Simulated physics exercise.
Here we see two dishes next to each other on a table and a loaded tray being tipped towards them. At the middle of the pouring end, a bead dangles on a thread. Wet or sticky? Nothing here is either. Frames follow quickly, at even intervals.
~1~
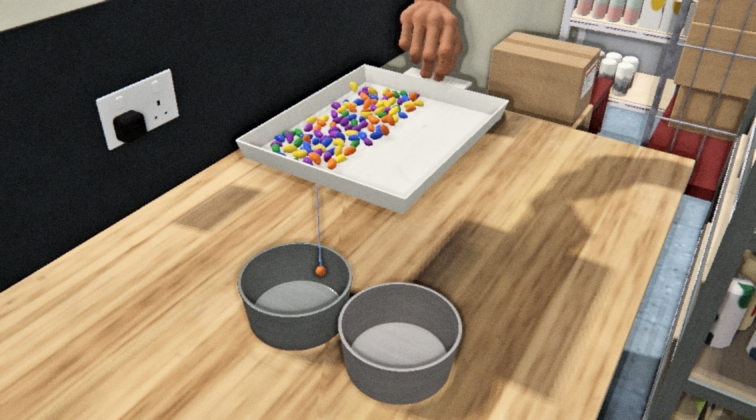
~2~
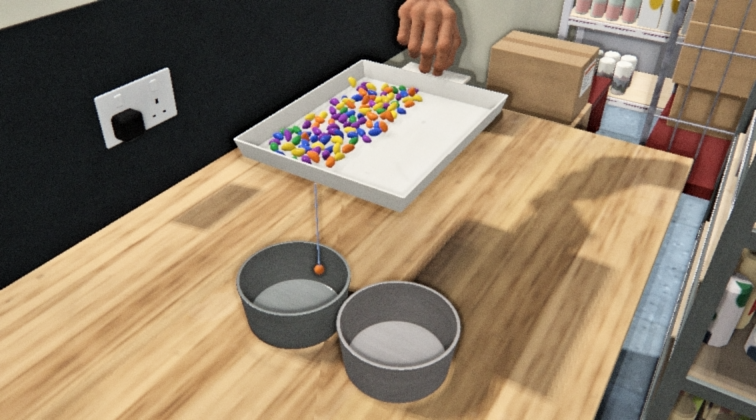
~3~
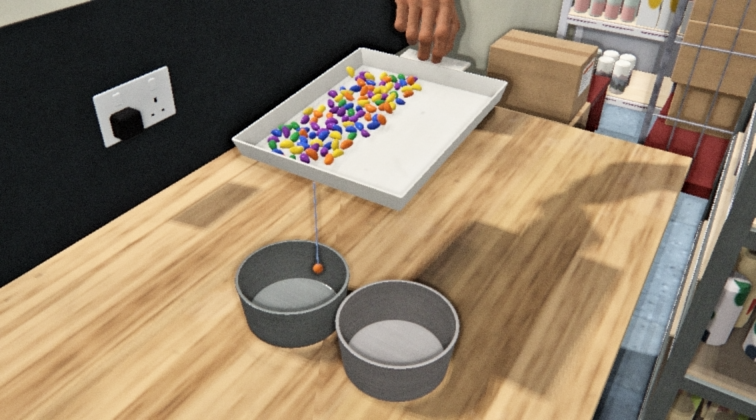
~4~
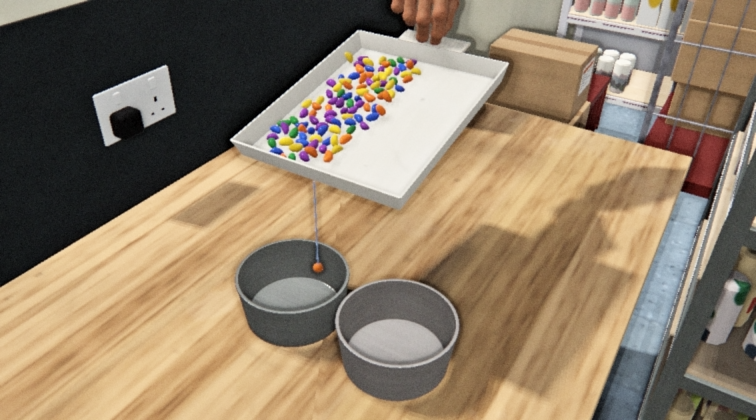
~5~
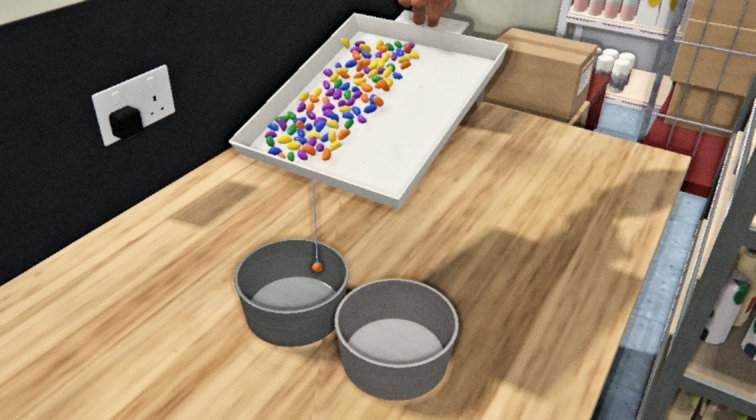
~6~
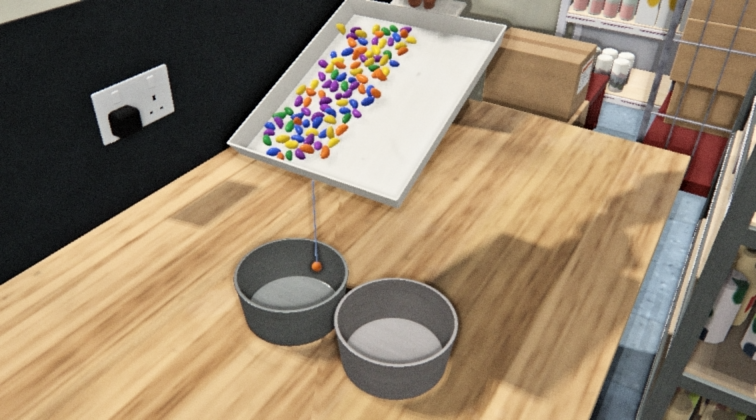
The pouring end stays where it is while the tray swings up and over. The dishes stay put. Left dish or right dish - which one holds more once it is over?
The left dish.
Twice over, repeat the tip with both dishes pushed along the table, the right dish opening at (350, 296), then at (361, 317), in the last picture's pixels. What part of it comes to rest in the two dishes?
In turn 60 and 80 in a hundred.
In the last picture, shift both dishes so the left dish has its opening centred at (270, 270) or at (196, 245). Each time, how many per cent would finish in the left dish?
First placement: 40 per cent; second placement: 10 per cent.
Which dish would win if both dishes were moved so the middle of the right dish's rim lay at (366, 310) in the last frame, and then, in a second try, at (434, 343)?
Well, the first try goes to the leftward dish and the second to the leftward dish.
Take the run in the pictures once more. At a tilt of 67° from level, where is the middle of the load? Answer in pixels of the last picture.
The centre of the load shows up near (289, 143) in the last view.
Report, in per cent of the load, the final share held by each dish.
In the left dish you'd find about 40 % of the load, and in the right dish about 10 %.
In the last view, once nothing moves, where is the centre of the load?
Last view, resting centre - approx. (276, 333).
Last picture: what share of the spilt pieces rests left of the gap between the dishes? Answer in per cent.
About 100 per cent.
Just after the last frame, tray tipped steeply; almost all on the tray; just a few in the air.
A moment on, tray tipped past a quarter turn; roughly a third on the tray; just a few in the right dish; about a tenth in the left dish; roughly a quarter outside both; roughly a third in the air.
Further on, tray tipped past a quarter turn; about a tenth in the right dish; roughly a third in the left dish; roughly half outside both.
When it is over, tray tipped past a quarter turn; about a tenth in the right dish; roughly a third in the left dish; roughly half outside both.
